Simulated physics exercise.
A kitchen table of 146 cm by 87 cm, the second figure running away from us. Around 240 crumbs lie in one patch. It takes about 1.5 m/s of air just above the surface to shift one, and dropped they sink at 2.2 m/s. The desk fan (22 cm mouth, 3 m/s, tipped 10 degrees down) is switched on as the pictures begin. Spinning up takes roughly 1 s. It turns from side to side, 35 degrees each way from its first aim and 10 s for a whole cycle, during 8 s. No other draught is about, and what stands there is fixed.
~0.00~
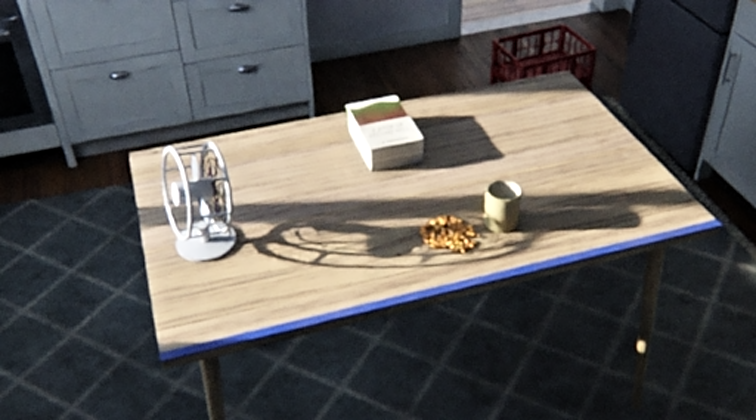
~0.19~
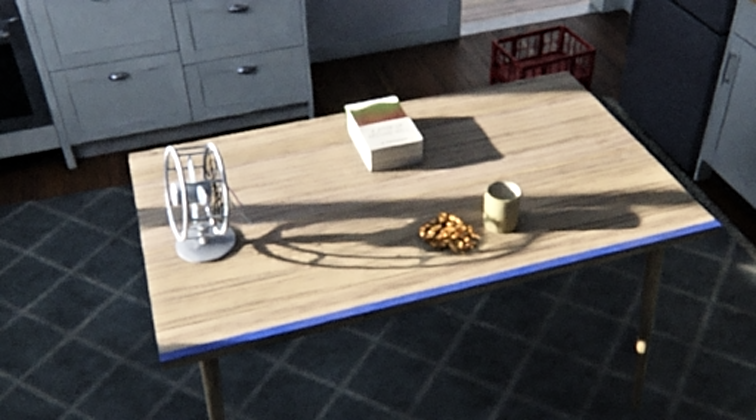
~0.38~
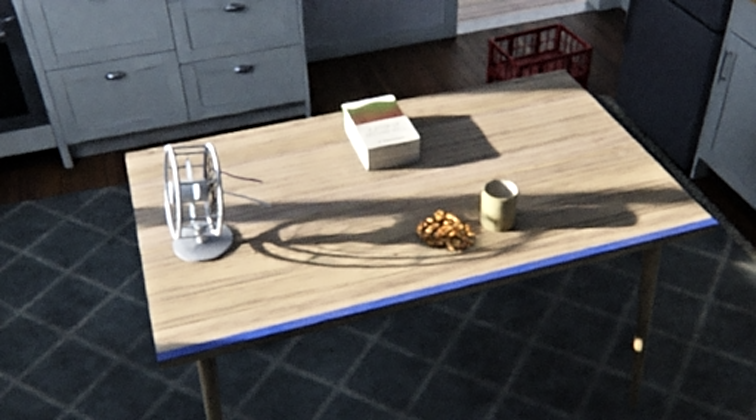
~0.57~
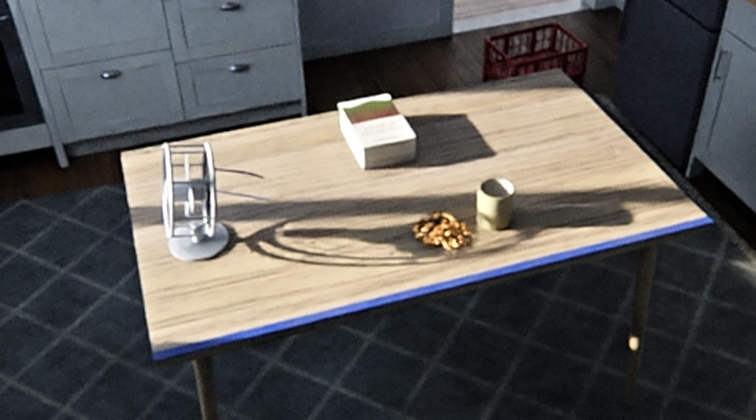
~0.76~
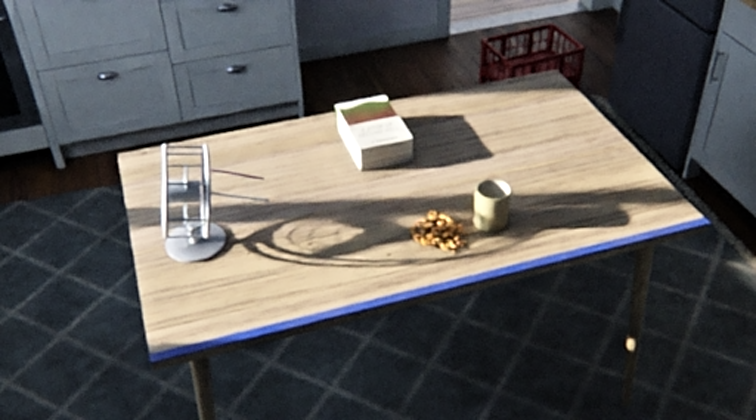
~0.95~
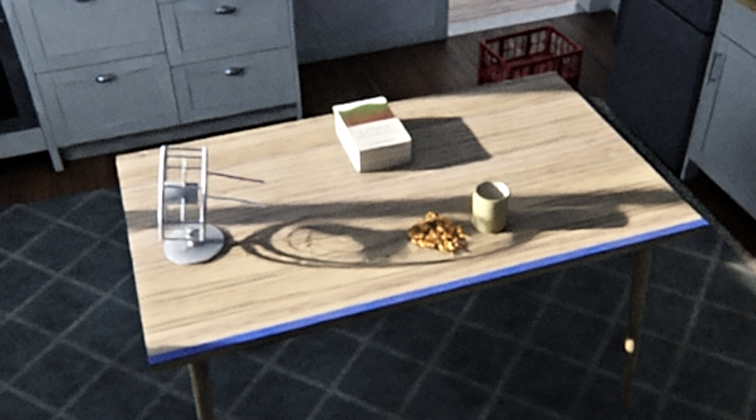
A small desk fan on a wooden kitchen table turned its head slowly towards the front, while the little patch of crumbs, the mug and the book stayed where they were.
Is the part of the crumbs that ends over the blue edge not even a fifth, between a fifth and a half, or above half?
By then above half are over the blue edge.
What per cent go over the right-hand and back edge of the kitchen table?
About 15 % right-hand, 0 % back.
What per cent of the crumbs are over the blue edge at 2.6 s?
About 70 %.
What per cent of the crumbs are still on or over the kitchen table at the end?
About 10 %.
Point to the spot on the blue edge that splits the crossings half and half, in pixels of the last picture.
Around (545, 266).
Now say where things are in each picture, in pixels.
In the first picture, the middle of the crumbs is near (450, 233), none has stirred yet and the mouth of the desk fan is at (196, 191).
In the second picture, the middle of the crumbs is near (449, 229), none has stirred yet and the blue edge is centred on (462, 289).
In the third picture, the middle of the crumbs is near (447, 228), none has stirred yet, the top of a mug is at (500, 189) and the top of a book is at (380, 121).
In the fourth picture, the middle of the crumbs is near (443, 227), none has stirred yet and the head of the desk fan has turned about 12 degrees towards the front.
In the fifth picture, the middle of the crumbs is near (440, 228) and none has stirred yet.
In the sixth picture, the middle of the crumbs is near (438, 234), none has stirred yet and the head of the desk fan has turned about 20 degrees towards the front.
After 1.6 s, 62 % are over the blue edge; the middle of those left on the top is near (507, 199); 33 % are gone or lie where they will stay.
After 2.6 s, 71 % are over the blue edge; 92 % are gone or lie where they will stay.
After 4.4 s, 72 % are over the blue edge; 94 % are gone or lie where they will stay.
After 8.0 s, at the end, 73 % are over the blue edge.
